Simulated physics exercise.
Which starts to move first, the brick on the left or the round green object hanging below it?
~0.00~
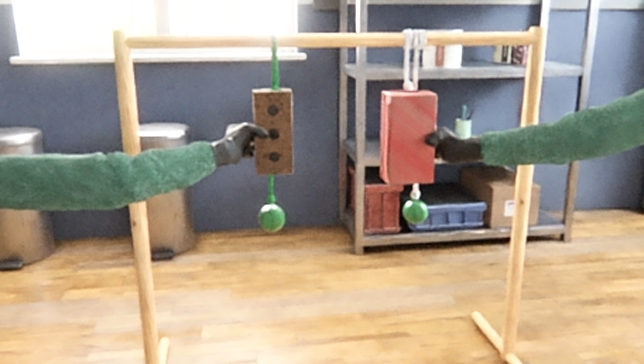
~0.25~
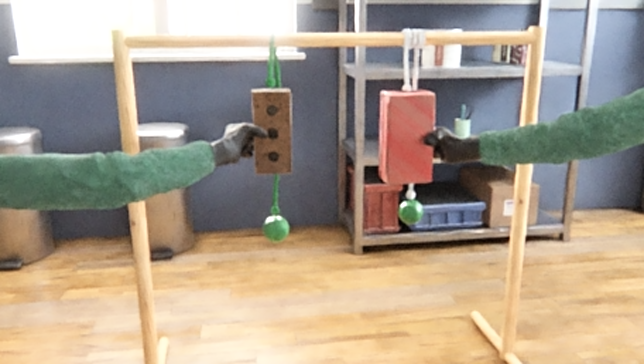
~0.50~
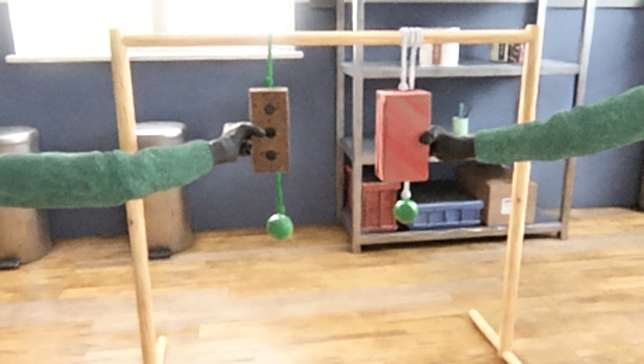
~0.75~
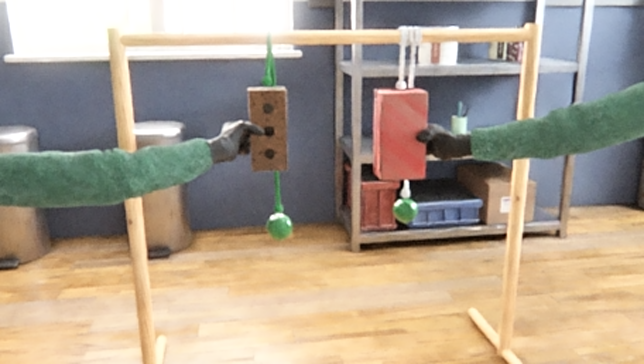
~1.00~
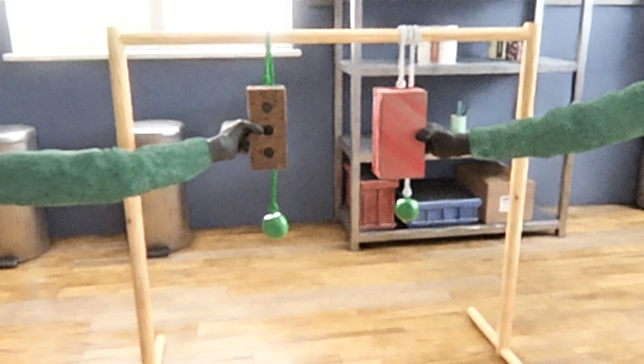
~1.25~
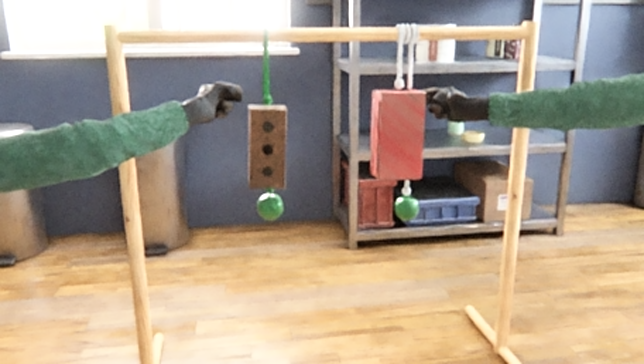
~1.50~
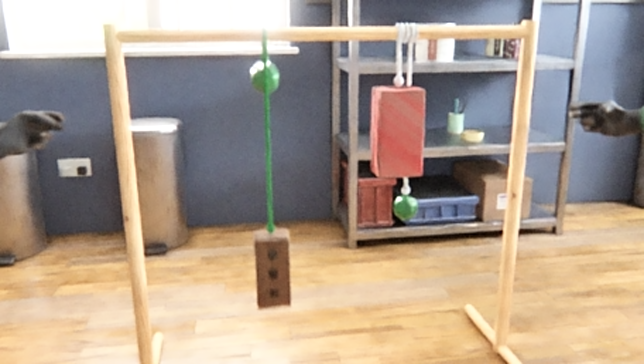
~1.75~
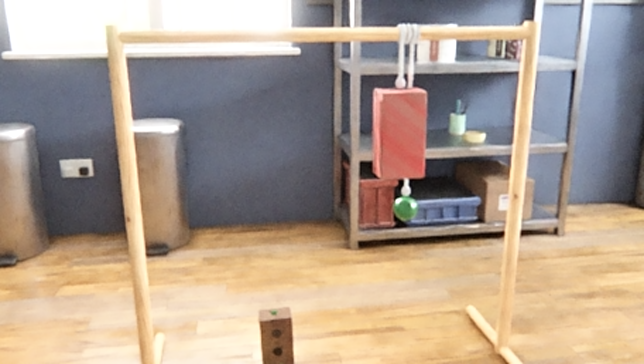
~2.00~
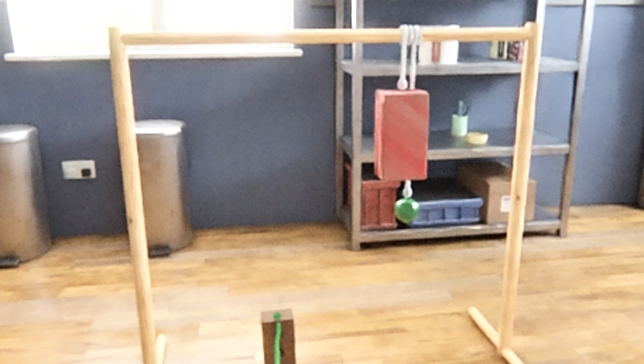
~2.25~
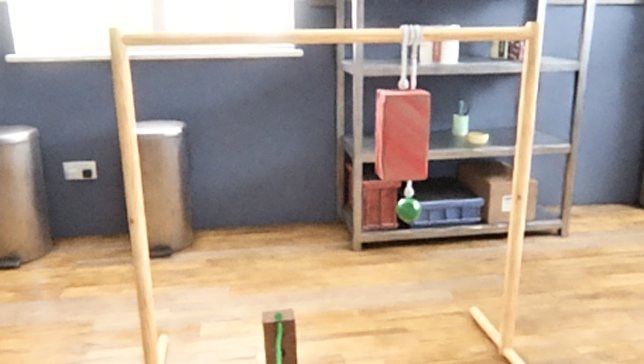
The round green object starts to move first, shifting a little while the hand is still at the brick. The brick only starts moving down later, as the hand lets go.
